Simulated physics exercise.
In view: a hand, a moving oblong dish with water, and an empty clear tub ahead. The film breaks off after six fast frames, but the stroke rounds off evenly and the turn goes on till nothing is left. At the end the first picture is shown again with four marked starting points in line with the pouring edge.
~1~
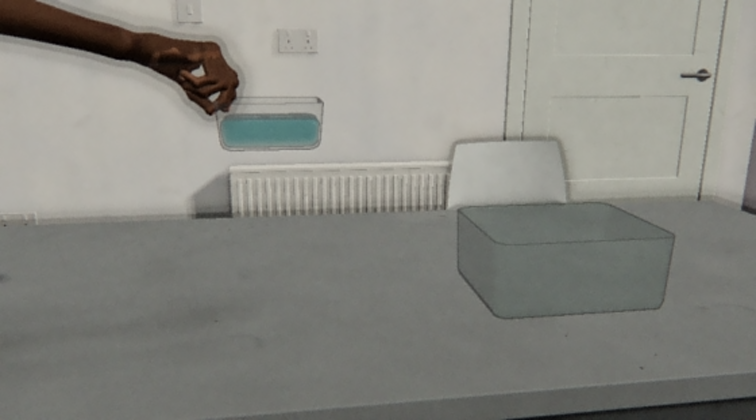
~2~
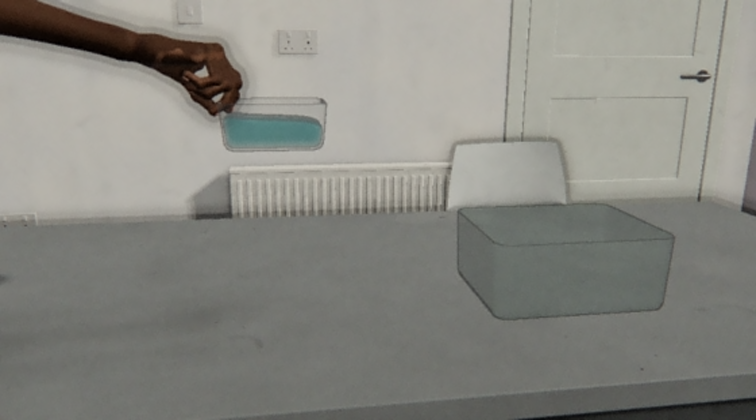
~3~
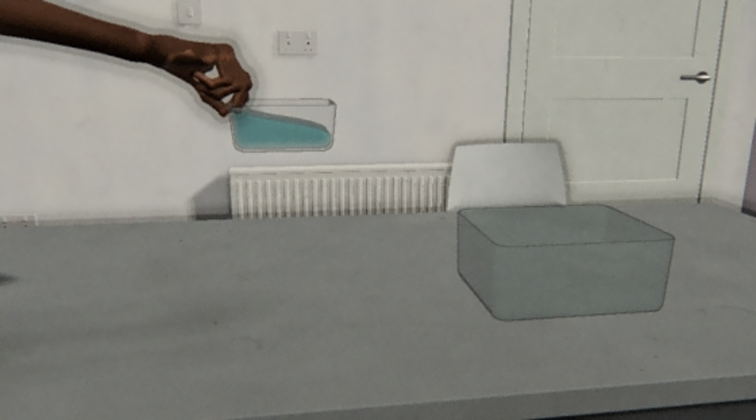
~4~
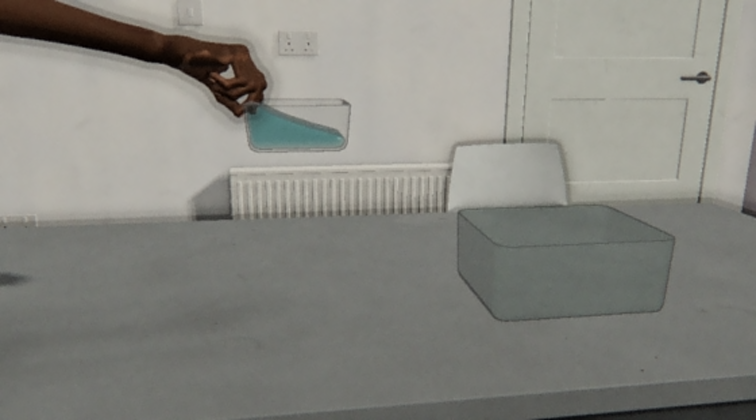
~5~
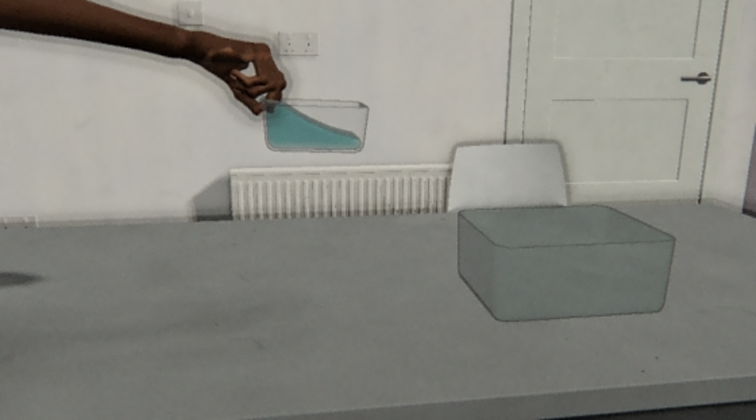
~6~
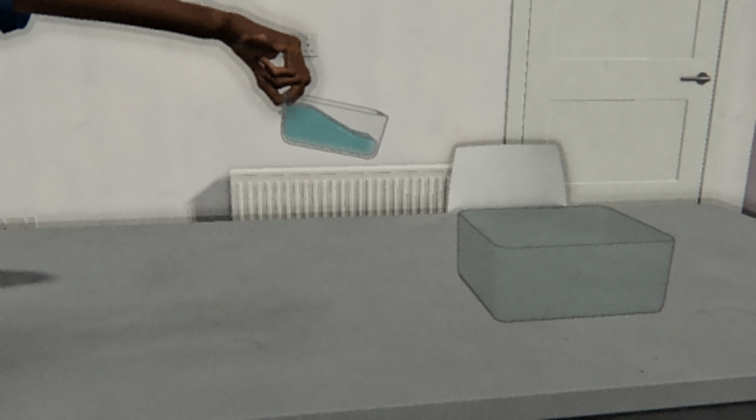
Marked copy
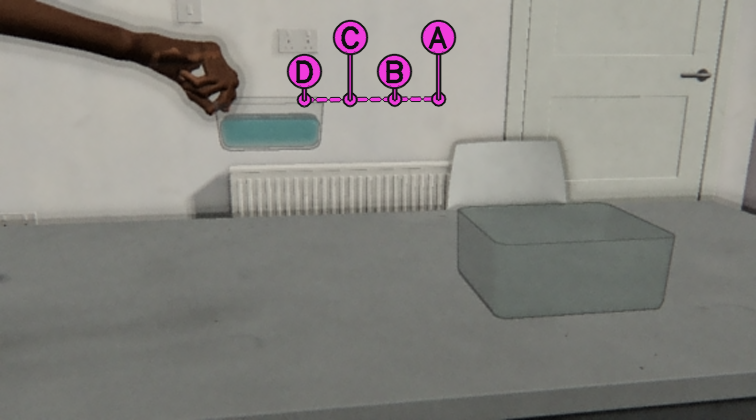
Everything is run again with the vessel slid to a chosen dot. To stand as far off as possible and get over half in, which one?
Place C.
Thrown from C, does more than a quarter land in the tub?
Yes, clearly.
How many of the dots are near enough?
Three.
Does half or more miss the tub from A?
No, that is safe.
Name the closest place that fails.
It is D.
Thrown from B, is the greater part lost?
No.
On the marked copy, A at (438, 99); B at (394, 99); C at (350, 99); D at (304, 99).
Choosing A, about 93 % lands in the tub, 4 % falls short.
Choosing B, about 81 % lands in the tub, 13 % falls short and 7 % goes beside or beyond.
Choosing C, about 70 % lands in the tub, 24 % falls short and 5 % goes beside or beyond.
Choosing D, about 35 % lands in the tub, 60 % falls short and 5 % goes beside or beyond.
